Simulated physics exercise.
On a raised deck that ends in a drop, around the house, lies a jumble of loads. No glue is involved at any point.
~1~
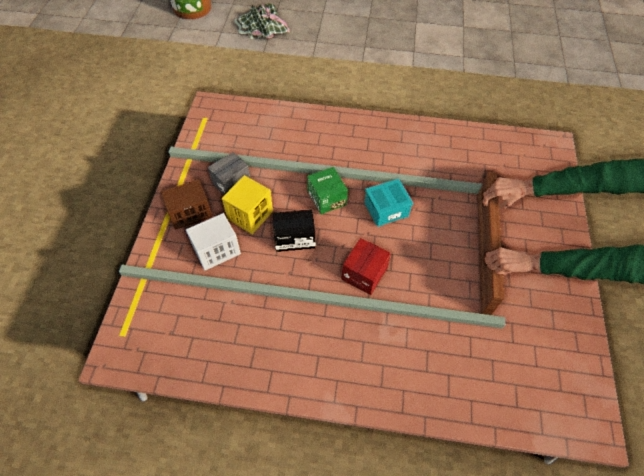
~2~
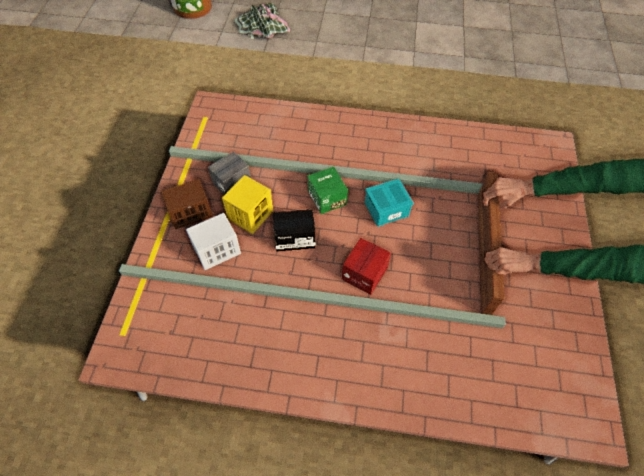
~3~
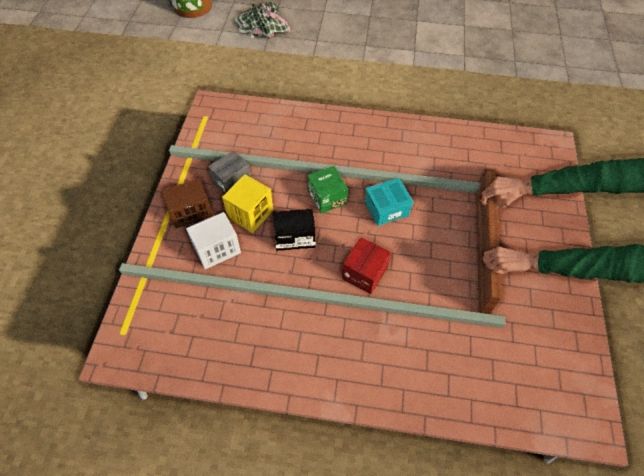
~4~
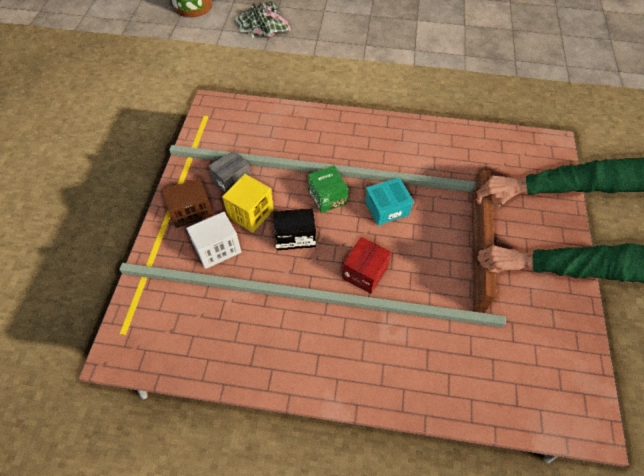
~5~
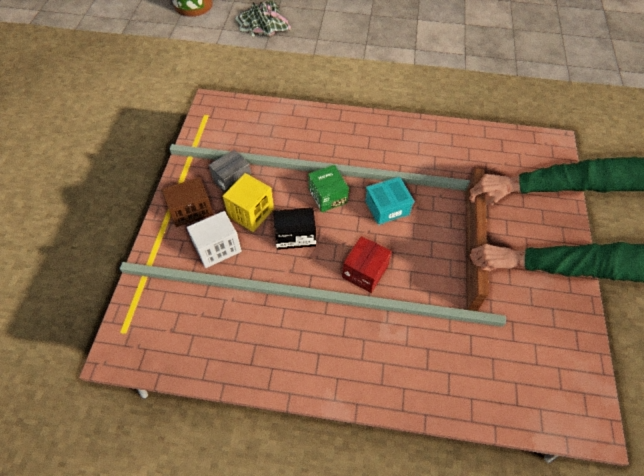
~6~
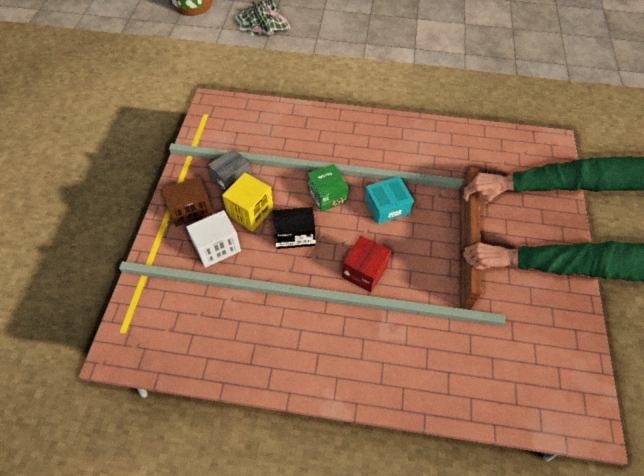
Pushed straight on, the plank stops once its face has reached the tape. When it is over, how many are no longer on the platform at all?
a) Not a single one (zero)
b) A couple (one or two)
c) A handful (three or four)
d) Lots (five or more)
d, lots (five or more).
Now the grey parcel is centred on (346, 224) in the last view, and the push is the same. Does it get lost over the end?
In that case it never drops.
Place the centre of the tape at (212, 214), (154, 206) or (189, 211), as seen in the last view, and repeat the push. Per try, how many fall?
Tallies in the order given: 2, 8, 5.
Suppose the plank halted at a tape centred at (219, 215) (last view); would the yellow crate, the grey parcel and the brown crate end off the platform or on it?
The yellow crate stays put. The grey parcel ends up down. The brown crate ends up down.
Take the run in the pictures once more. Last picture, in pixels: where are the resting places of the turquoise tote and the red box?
I'd put one at around (164, 164) and the other at around (134, 238).
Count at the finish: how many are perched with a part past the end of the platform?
My count gives 3.
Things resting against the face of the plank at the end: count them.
Well, it touches 3.
Soon after, none off yet; brown crate at rest near (187, 202); grey parcel at rest near (230, 172); white crate at rest near (214, 239).
Then, none off yet; brown crate moved a little near (171, 199); grey parcel moved about its own width near (197, 170); white crate moved a little near (198, 237).
At rest, the number that fall off is five or more; fallen, green box, yellow crate, white crate, grey parcel and brown crate.
